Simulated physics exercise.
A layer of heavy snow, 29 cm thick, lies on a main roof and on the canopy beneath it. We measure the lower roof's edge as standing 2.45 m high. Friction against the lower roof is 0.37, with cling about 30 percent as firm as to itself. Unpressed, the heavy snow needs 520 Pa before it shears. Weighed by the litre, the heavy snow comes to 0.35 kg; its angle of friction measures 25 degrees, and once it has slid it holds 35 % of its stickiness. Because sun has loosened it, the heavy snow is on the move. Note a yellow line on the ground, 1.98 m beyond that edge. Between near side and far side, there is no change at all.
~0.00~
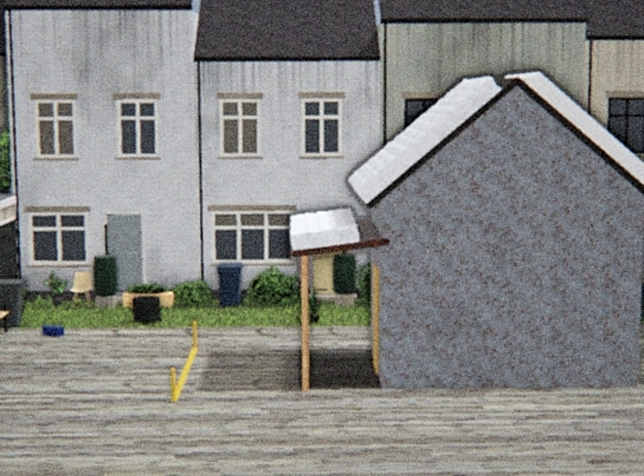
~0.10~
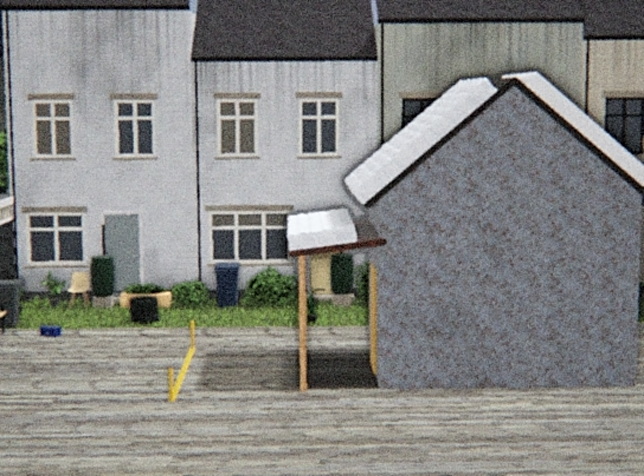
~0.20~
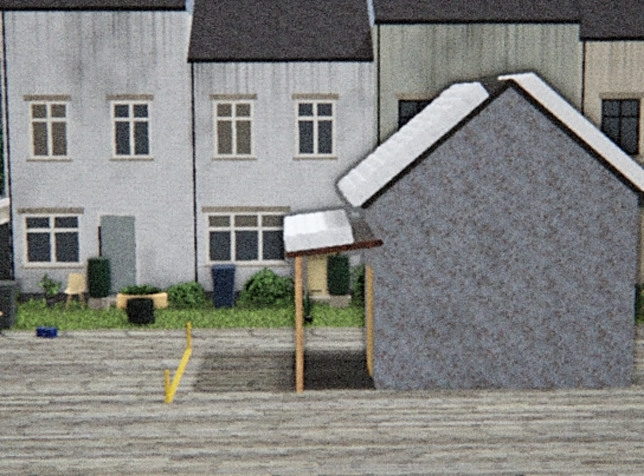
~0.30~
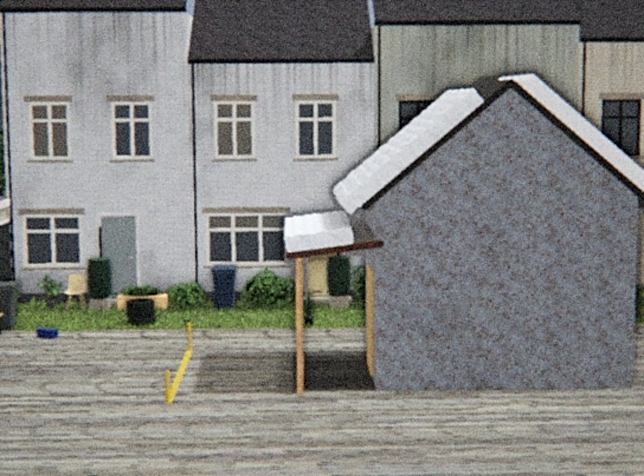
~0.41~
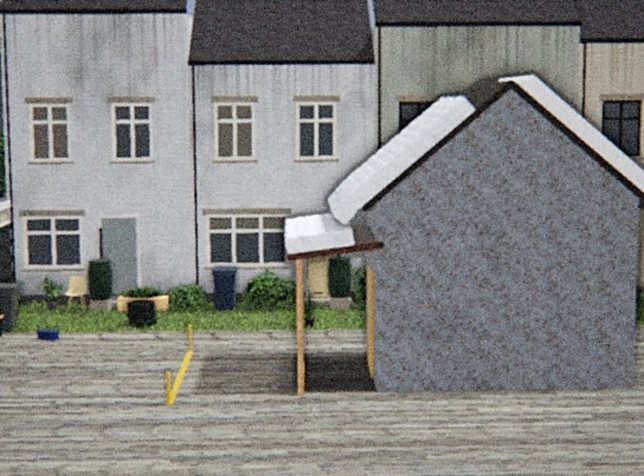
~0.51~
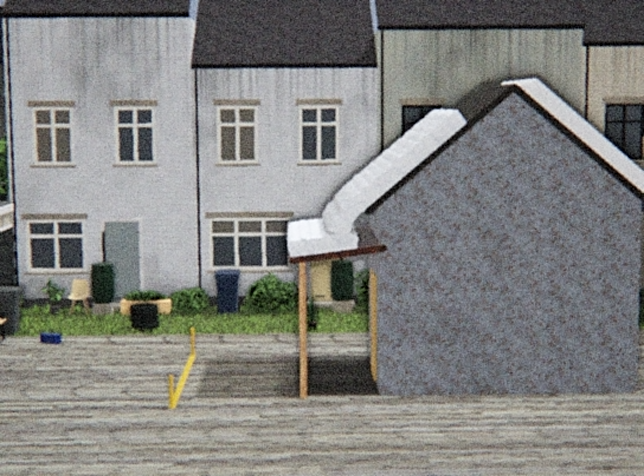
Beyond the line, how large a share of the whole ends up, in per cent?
Roughly 28 per cent.
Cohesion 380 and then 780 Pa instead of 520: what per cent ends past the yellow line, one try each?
35 %, then 20 %.
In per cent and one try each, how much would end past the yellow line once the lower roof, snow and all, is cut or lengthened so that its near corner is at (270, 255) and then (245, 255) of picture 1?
First about 20 per cent, second about 8 per cent.
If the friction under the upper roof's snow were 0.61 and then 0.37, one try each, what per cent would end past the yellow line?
Respectively 0 percent and 12 percent.
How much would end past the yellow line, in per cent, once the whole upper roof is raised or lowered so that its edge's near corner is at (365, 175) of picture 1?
Share past the line: About 45 %.
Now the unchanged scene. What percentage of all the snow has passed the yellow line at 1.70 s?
I'd put it at close to 2 in a hundred.
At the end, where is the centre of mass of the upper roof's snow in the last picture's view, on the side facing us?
Close to (207, 354) in the last picture.
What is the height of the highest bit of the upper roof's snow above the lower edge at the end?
I'd put it at around 0.4 m up.
After 1.06 s, none is below the lower edge and 0 % is past the line.
After 1.70 s, 57 % is below the lower edge and 2 % is past the line.
After 2.35 s, 71 % is below the lower edge and 28 % is past the line.
After 3.00 s, 72 % is below the lower edge and 28 % is past the line.
After 3.20 s, at the end, 72 % is below the lower edge and 28 % is past the line.
